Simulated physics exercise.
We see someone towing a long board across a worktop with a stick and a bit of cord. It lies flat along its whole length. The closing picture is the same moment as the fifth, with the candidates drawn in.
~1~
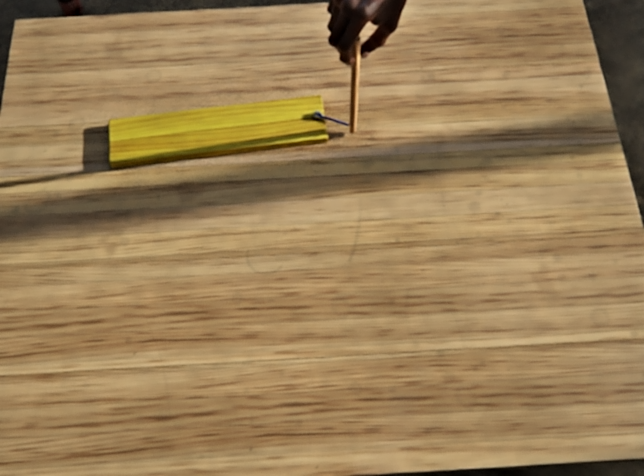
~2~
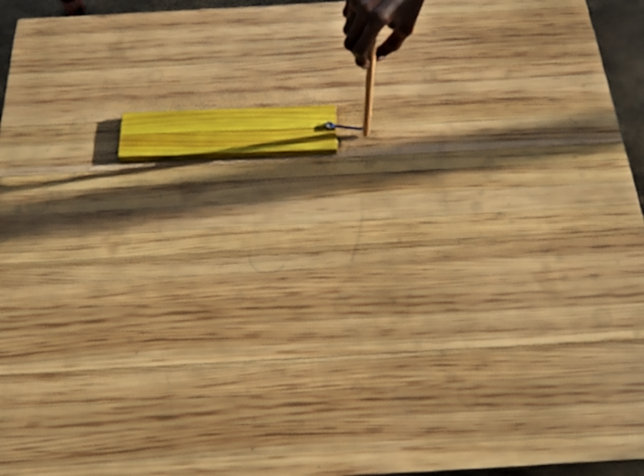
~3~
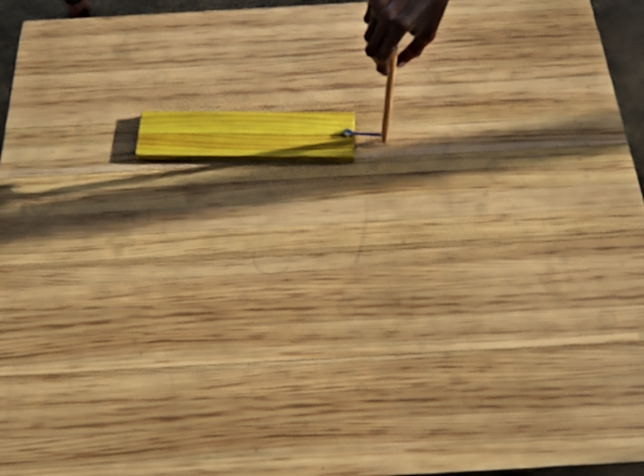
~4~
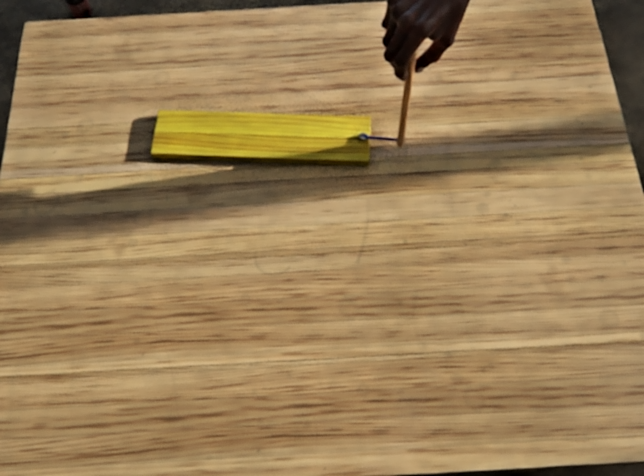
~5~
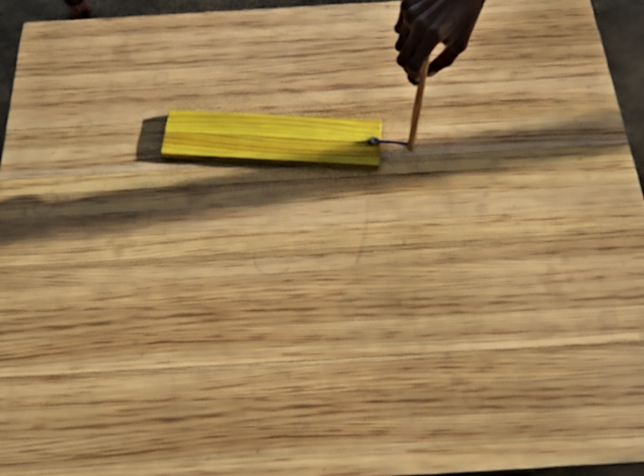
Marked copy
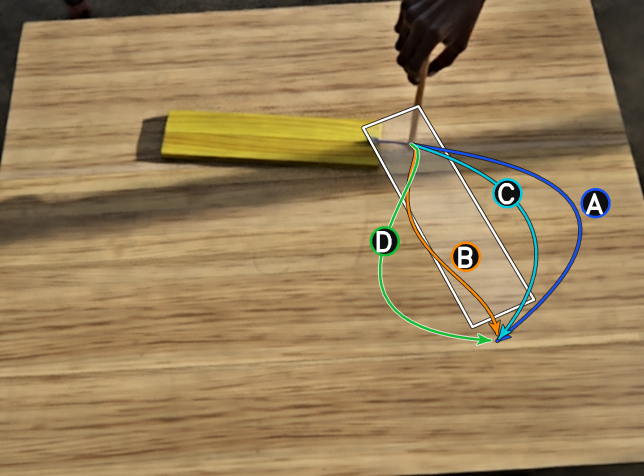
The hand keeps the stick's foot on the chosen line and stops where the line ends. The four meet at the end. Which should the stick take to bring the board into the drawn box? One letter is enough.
A.
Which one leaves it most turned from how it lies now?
Path A.
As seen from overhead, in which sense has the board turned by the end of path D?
On that path, clockwise.
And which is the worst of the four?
D.
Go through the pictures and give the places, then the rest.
Yellow board (217, 128), in the first frame.
Yellow board (228, 130), in the second frame.
Yellow board (246, 133), in the third frame.
Yellow board (261, 135), in the fourth frame.
Yellow board (272, 136), in the fifth frame.
On the marked copy, A from (411, 144) via (572, 204) to (497, 341); B from (411, 144) via (420, 237) to (497, 334); C from (411, 144) via (525, 214) to (499, 338); D from (411, 144) via (380, 267) to (490, 341); the outline at (443, 209).
Following A. Soon after the start, foot of the stick (529, 175), middle of the board (387, 151).
Later, foot of the stick (568, 267), middle of the board (450, 181).
In the end, foot of the stick (497, 342), middle of the board (445, 208); it lies in the outline.
As for the rest, B leaves its middle at (386, 235); C leaves its middle at (422, 214); D leaves its middle at (369, 252).
